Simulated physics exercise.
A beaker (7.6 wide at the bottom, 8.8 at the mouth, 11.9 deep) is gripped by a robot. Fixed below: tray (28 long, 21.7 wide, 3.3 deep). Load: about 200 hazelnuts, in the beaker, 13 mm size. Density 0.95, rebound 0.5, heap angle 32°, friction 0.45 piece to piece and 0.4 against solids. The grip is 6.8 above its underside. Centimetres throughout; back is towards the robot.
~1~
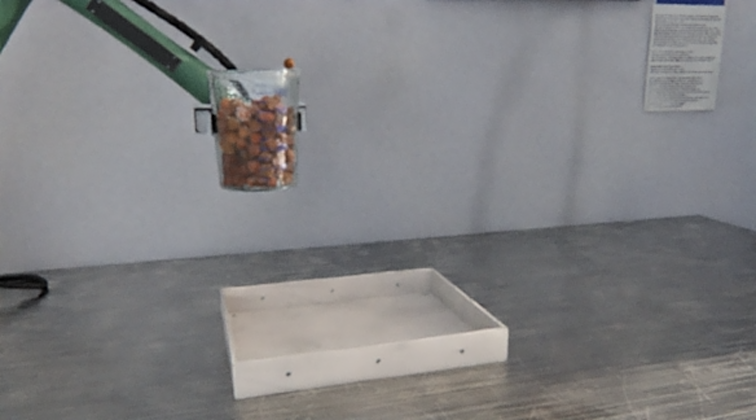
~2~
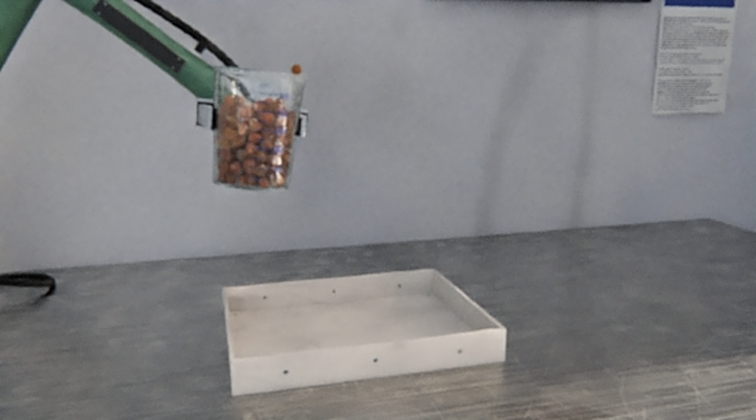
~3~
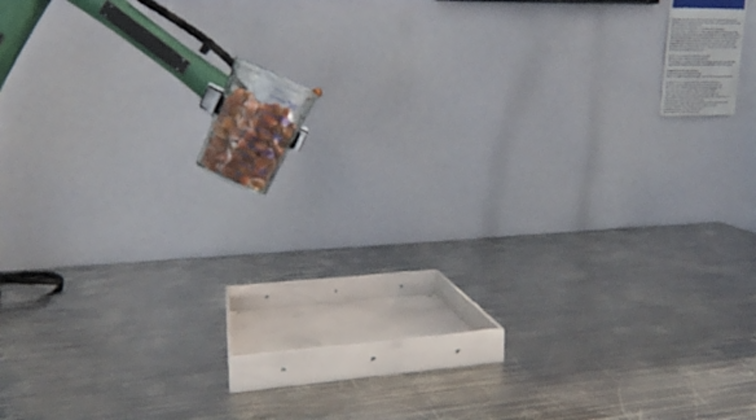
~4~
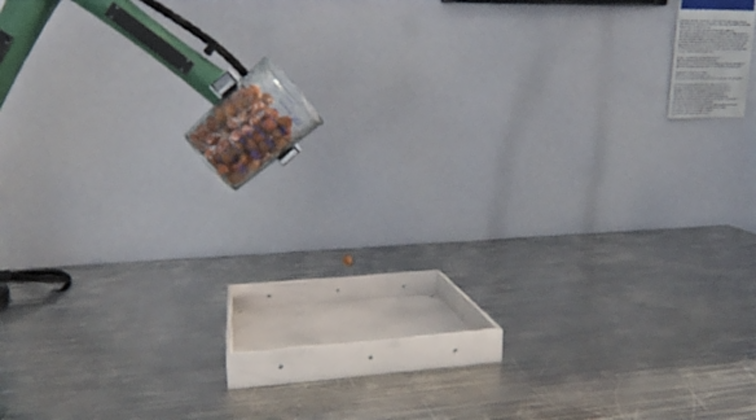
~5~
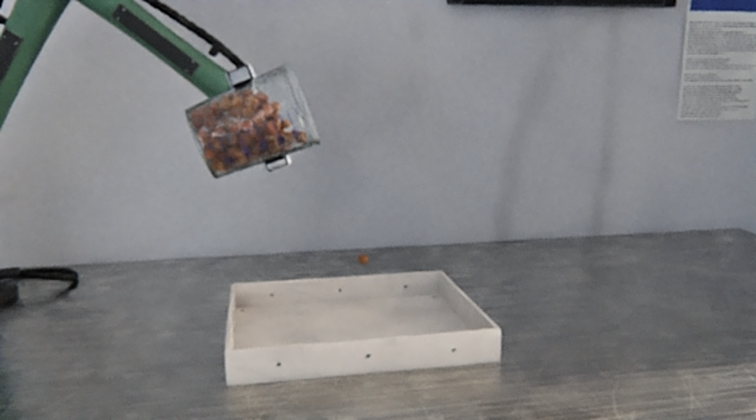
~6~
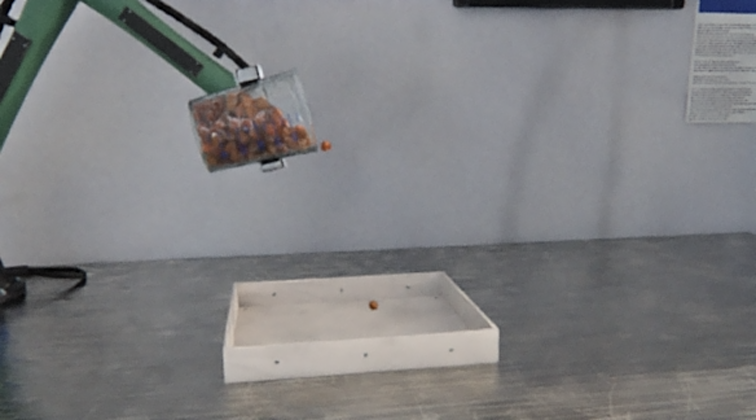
Above a shallow, pale tray on a grey tabletop, a green robot arm holds a clear beaker of hazelnuts upright. The arm tilts the beaker to the right until it lies nearly on its side. One nut drops into the tray, and another leaves the beaker's lower rim.
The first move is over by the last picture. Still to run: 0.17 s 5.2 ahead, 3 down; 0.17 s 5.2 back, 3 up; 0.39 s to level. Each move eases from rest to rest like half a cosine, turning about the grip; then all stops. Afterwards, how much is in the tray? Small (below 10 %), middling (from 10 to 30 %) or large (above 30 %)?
Answer: Middling; from 10 to 30 % of the hazelnuts finish in the tray.
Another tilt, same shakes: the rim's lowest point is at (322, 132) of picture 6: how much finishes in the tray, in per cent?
About 0 per cent.
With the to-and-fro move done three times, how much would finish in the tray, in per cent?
Then about 35 per cent.
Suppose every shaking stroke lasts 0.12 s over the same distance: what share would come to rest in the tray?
Then about 25 per cent.
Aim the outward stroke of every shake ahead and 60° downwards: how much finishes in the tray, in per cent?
Some 5 per cent.
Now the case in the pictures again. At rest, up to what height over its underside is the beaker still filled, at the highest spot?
Roughly 9.0 cm.
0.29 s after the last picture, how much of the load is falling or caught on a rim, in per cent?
Some 8 per cent.
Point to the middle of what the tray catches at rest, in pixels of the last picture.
Around (366, 319).
Then, 0.29 s later, tilted 77° forward, highest piece 26 above the table; 183 in the beaker, 2 in the tray, 17 in flight or on a rim.
Then, 0.58 s later, tilted 24° forward, highest piece 29 above the table; 169 in the beaker, 32 in the tray, 1 in flight or on a rim.
Then, 0.93 s later, level, highest piece 29 above the table; 168 in the beaker, 33 in the tray, 1 on the table or floor.
Then, 1.98 s later, level, highest piece 28 above the table; 168 in the beaker, 33 in the tray, 1 on the table or floor.
At rest, 168 in the beaker, 33 in the tray, 1 on the table or floor. That is 16 % in the tray.
